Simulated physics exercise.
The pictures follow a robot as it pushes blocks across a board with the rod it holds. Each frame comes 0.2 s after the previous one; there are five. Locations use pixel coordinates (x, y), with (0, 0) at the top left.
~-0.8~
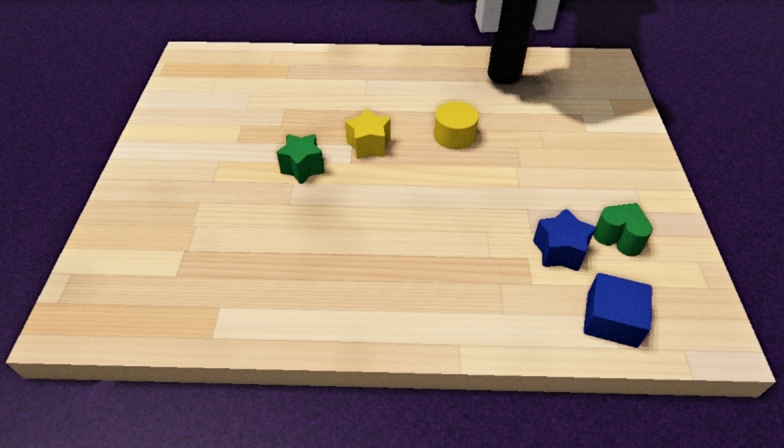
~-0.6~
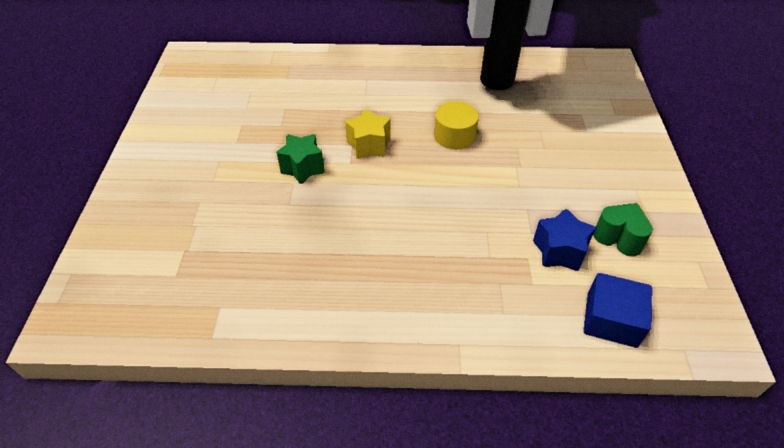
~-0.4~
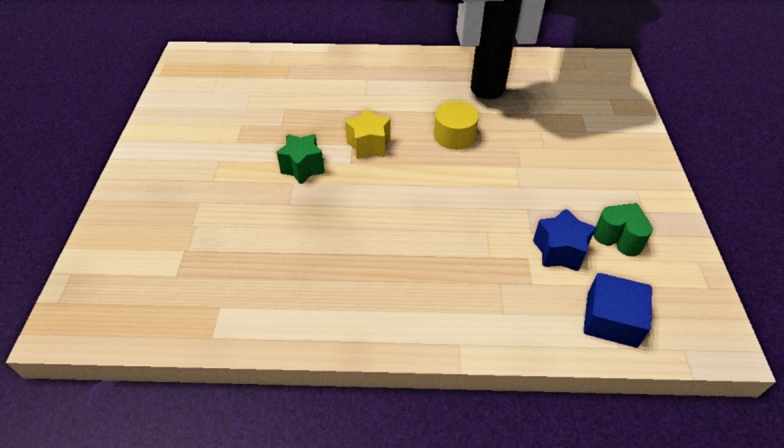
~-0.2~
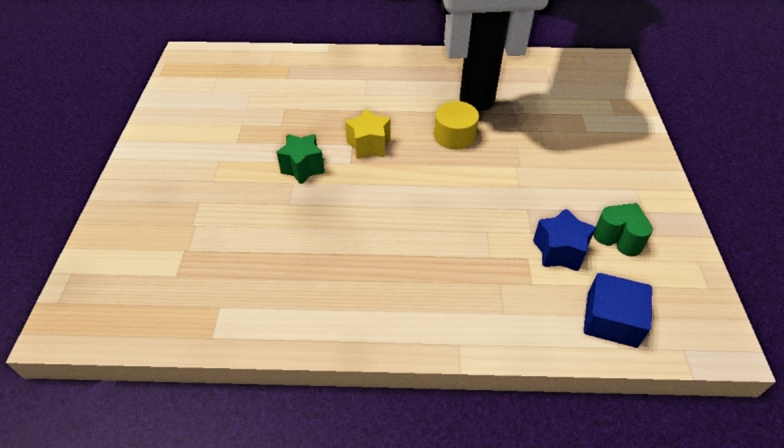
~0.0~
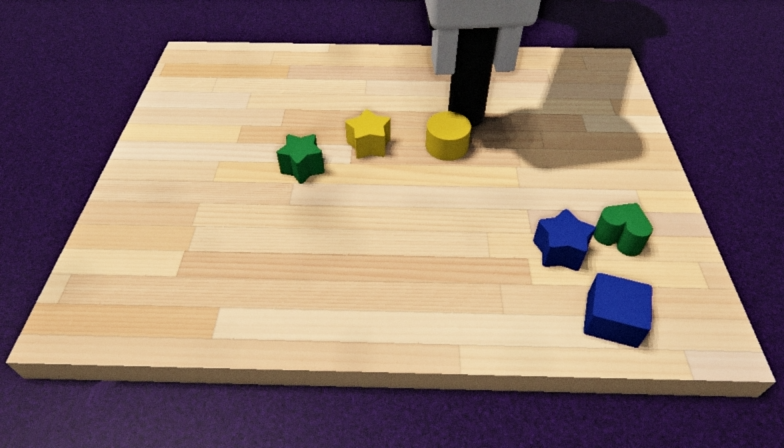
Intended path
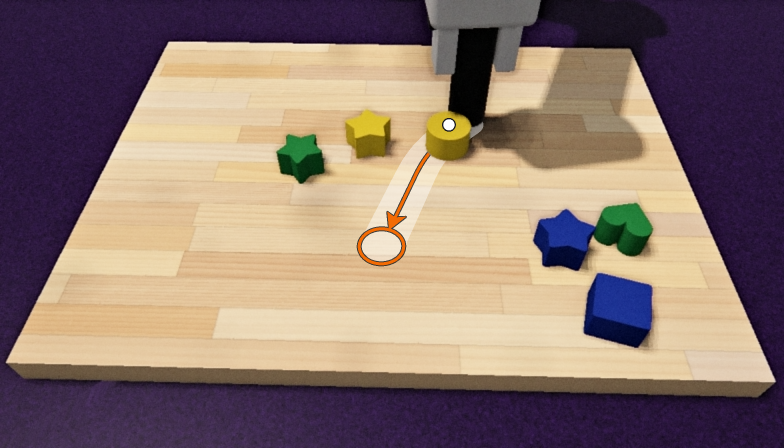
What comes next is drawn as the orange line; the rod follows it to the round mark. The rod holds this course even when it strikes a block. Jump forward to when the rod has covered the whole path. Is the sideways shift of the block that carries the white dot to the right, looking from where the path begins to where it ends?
In short: No.
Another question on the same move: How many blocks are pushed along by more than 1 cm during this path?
The result: One block.
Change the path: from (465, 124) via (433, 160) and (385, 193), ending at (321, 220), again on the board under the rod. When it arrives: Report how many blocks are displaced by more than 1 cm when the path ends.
I'm going with one.
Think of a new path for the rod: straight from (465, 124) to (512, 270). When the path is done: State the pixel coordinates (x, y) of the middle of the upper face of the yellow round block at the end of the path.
(437, 147)
Path on the board, from (465, 124) by way of (416, 174) to (382, 246); the dot is on the yellow round block.
The first path, step by step. One third of the way, rod at (428, 147); yellow round block at (421, 162).
Two thirds of the way, rod at (405, 189); yellow round block at (410, 209).
At the end, rod at (381, 239); yellow star in place; yellow round block at (415, 255).
